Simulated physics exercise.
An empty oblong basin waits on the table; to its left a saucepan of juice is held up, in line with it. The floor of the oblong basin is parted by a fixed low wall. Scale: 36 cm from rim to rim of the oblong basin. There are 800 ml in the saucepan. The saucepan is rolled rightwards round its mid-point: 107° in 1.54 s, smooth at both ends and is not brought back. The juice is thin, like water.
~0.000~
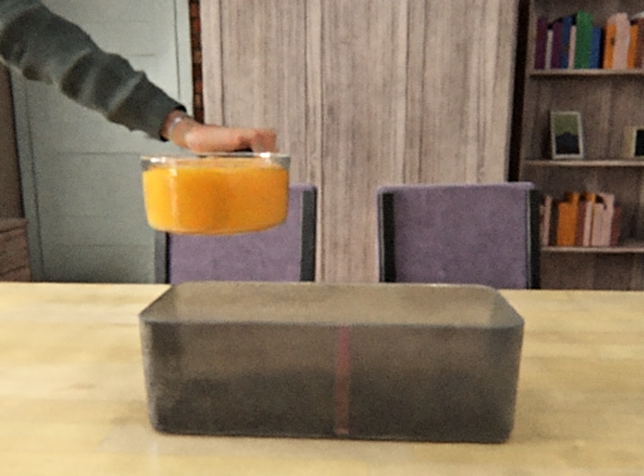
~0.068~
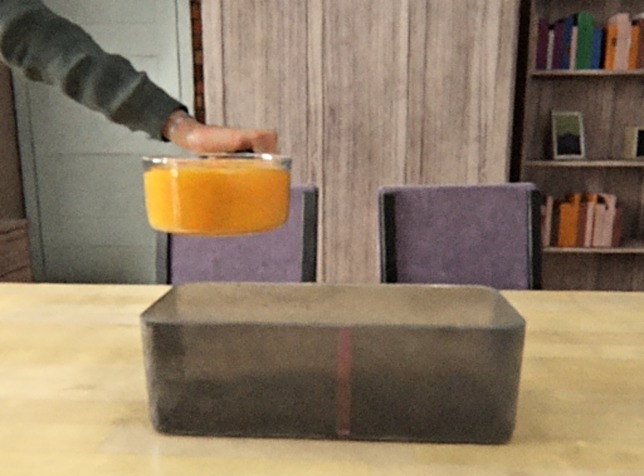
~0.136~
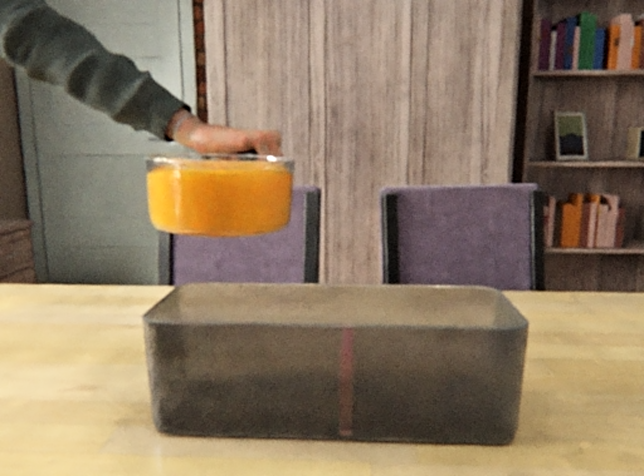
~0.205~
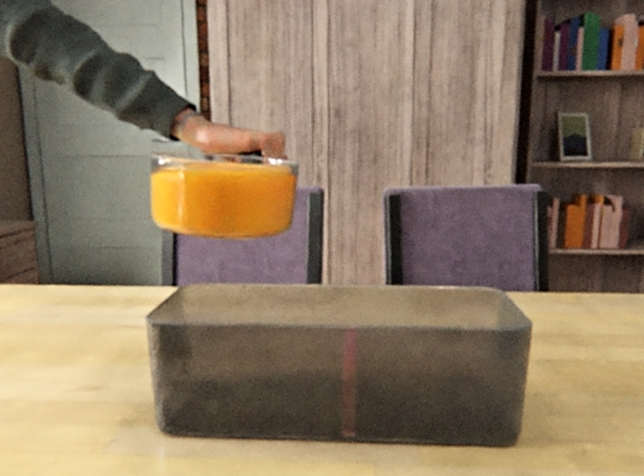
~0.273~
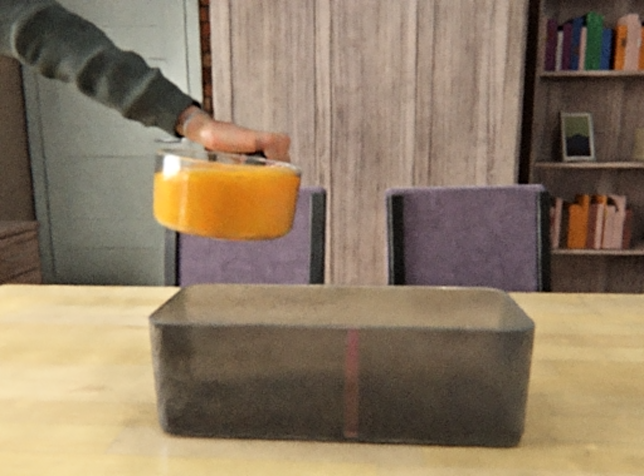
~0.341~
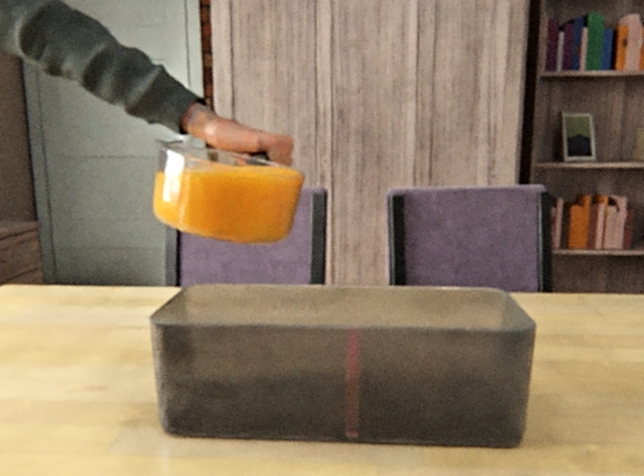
A hand at the end of a dark green-grey sleeve reaches in from the left, holding a clear saucepan of orange juice above a pale wooden table, seen from the front at close range. Below sits an empty, smoky-grey oblong basin with a reddish vertical stripe, with purple chairs, wooden panelling and bookshelves behind. The hand slowly tilts the saucepan slightly rightwards while the view shifts very slightly.
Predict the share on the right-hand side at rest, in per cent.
About 56 per cent.
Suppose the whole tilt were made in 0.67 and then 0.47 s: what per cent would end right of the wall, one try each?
In turn about 35 and 20 per cent.
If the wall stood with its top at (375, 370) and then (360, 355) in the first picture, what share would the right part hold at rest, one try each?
In turn about 20 and 40 per cent.
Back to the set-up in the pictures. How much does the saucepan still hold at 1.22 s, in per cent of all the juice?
About 7 per cent.
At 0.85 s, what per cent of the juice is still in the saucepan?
About 46 per cent.
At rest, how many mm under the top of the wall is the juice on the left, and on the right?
Left about 44 mm, right about 36 mm.
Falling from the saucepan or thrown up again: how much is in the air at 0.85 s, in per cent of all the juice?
Some 26 per cent.
By 0.85 s the tilt is 62° and 46 per cent is still to pour, 6 is left of the wall and 21 right of it.
By 1.22 s the tilt is 96° and 7 per cent is still to pour, 31 is left of the wall and 56 right of it.
By 1.62 s the tilt is 107° and 0 per cent is still to pour, 43 is left of the wall and 56 right of it.
By 2.04 s the tilt is 107° and 0 per cent is still to pour, 43 is left of the wall and 56 right of it.
At rest 43 per cent lies left of the wall, 56 right of it and 1 outside.
